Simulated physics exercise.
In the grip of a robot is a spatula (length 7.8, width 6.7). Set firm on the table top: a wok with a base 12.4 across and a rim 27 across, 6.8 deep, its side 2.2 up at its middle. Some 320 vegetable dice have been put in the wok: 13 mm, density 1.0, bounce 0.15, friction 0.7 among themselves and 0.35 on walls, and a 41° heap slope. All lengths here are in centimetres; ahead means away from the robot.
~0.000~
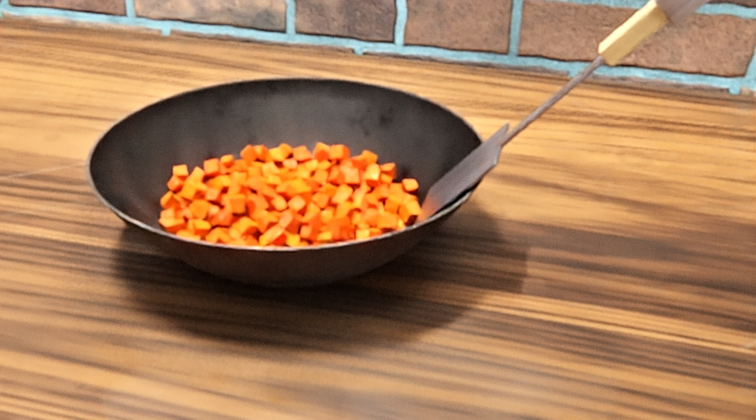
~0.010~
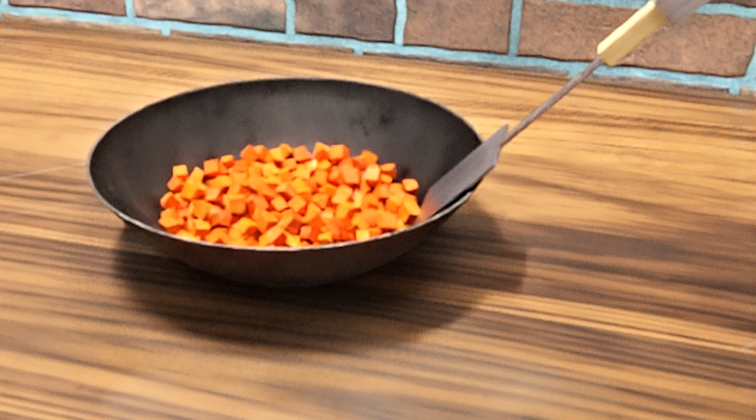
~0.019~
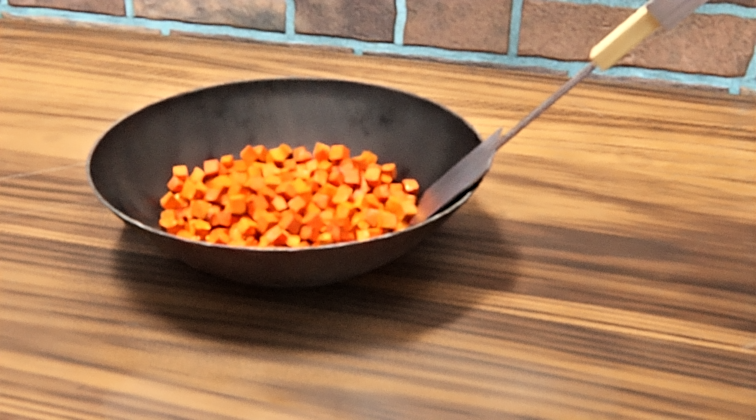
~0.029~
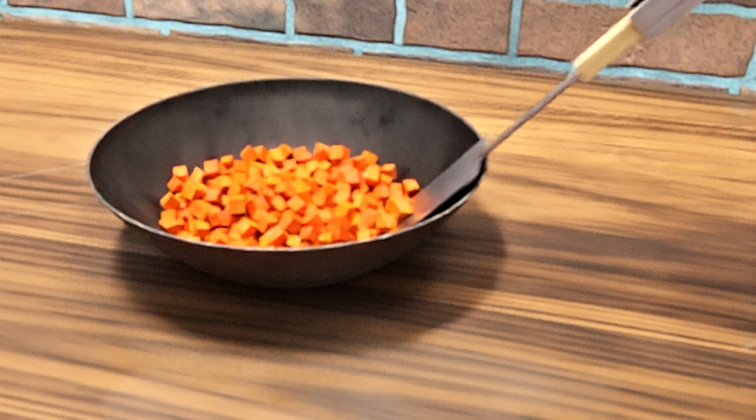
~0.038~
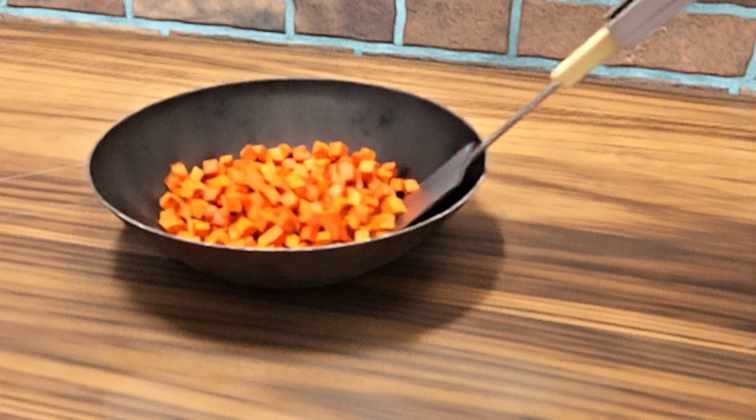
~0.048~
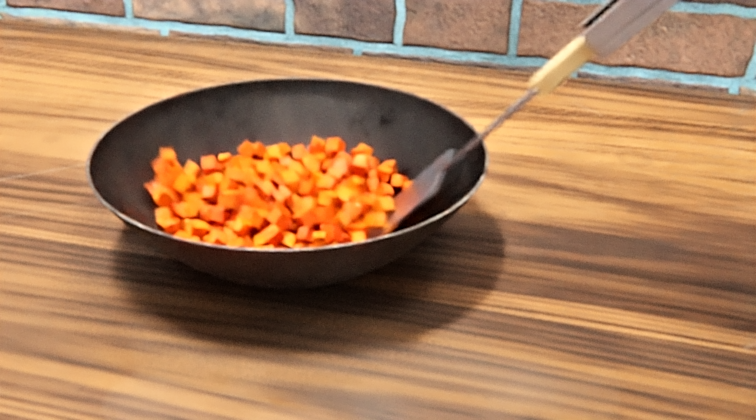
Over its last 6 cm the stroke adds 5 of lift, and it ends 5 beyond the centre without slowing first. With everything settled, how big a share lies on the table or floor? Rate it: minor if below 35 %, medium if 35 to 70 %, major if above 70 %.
Rating: Minor.
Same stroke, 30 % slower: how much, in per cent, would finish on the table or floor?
10 per cent, about.
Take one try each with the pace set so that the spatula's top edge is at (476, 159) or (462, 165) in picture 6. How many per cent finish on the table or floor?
Near 0 per cent in the first try and near 5 per cent in the second.
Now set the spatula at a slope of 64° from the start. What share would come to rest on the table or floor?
Roughly 15 per cent.
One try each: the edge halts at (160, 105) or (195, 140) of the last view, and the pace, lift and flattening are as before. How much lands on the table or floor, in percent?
Some 50 and 25 per cent.
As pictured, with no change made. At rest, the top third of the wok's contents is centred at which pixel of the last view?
Centre: Roughly (189, 163).
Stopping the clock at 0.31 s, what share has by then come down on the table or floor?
I'd put it at around 5 per cent.
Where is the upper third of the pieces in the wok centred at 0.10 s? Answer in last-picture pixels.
Centre: Roughly (230, 168) in the last picture.
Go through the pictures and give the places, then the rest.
The first frame shows spatula top edge at (503, 143), sloping 49°; upper third of the load around (297, 198), from x 170 to 410, top at y 155; 317 in the wok.
The second frame shows spatula top edge at (502, 143), sloping 49°; upper third of the load around (297, 198), from x 170 to 410, top at y 155.
The third frame shows spatula top edge at (496, 147), sloping 49°; upper third of the load around (298, 198), from x 170 to 410, top at y 155.
The fourth frame shows spatula top edge at (482, 155), sloping 49°; upper third of the load around (292, 198), from x 170 to 410, top at y 155.
The fifth frame shows spatula top edge at (464, 163), sloping 49°; upper third of the load around (295, 195), from x 170 to 410, top at y 150.
The sixth frame shows spatula top edge at (444, 169), sloping 49°; upper third of the load around (282, 191), from x 155 to 410, top at y 145; 317 in the wok.
By 0.07 s, sloping 49°, highest piece 7 above the table; 317 in the wok.
By 0.10 s, sloping 49°, highest piece 9 above the table; 313 in the wok, 4 on the blade or in flight.
By 0.31 s, sloping 49°, highest piece 12 above the table; 282 in the wok, 11 on the table or floor, 24 on the blade or in flight.
By 1.36 s, sloping 49°, highest piece 8 above the table; 282 in the wok, 35 on the table or floor.
Final count, 282 in the wok, 35 on the table or floor. That is 11 % on the table or floor.
